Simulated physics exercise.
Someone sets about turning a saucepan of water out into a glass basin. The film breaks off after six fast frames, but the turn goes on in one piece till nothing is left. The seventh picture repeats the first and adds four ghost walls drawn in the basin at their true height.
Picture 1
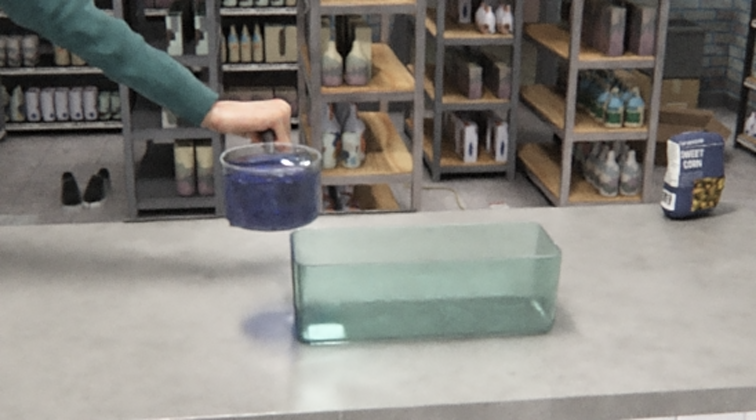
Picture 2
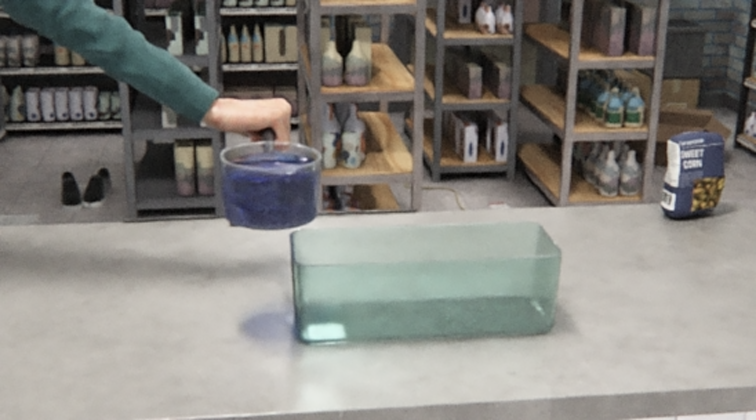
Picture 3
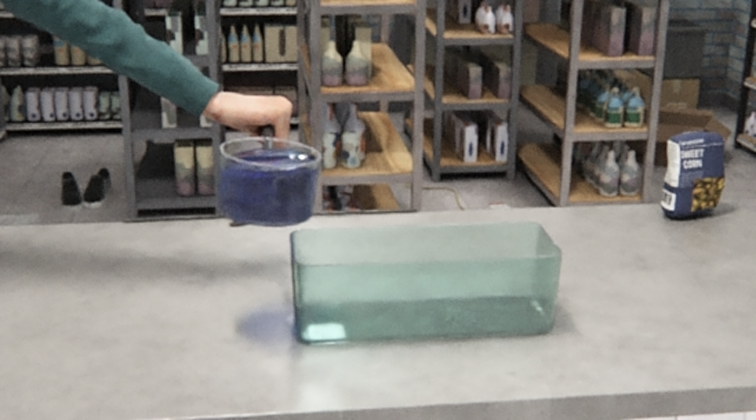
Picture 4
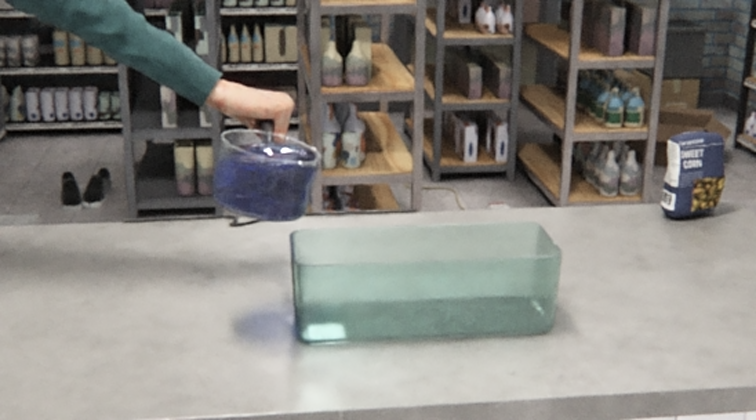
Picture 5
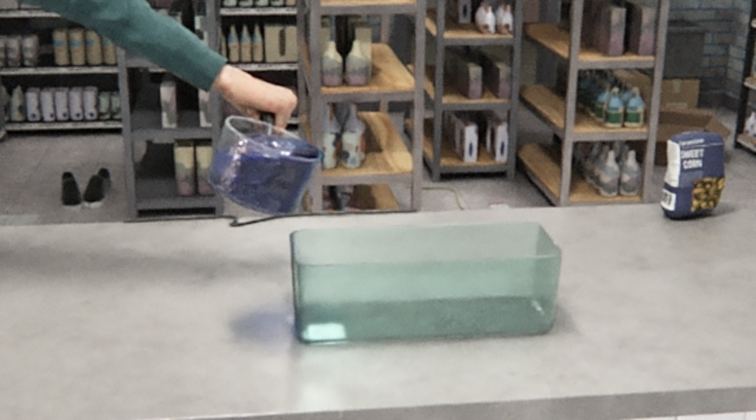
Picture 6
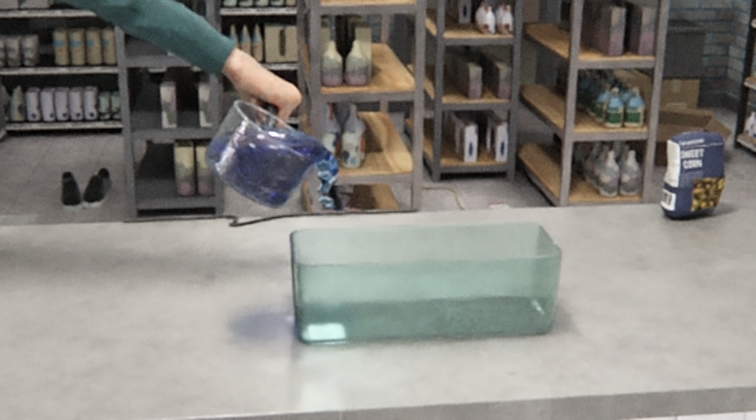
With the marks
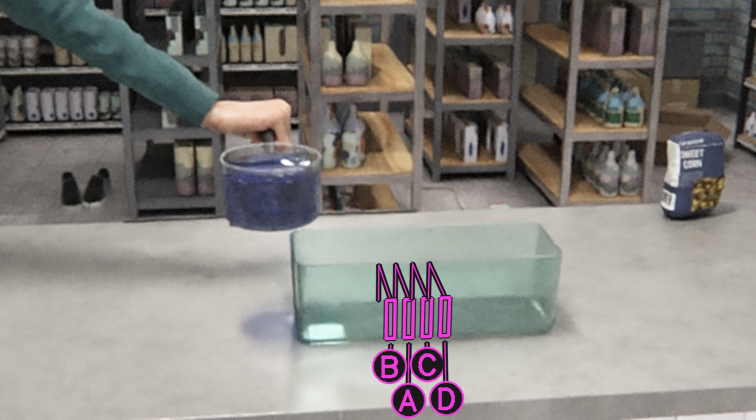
At a gray counter, a hand tilts a clear pan until blue water crosses its lip.
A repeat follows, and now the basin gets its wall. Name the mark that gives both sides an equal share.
A.
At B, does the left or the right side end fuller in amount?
The right side.
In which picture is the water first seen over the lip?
Picture 5.
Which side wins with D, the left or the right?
The left one.
On the marked copy, A at (408, 343); B at (390, 344); C at (427, 343); D at (444, 342).
If A is chosen, about 51 % ends left of the wall and 48 % right of it.
If B is chosen, about 13 % ends left of the wall and 86 % right of it.
If C is chosen, about 89 % ends left of the wall and 9 % right of it.
If D is chosen, about 96 % ends left of the wall and 3 % right of it.
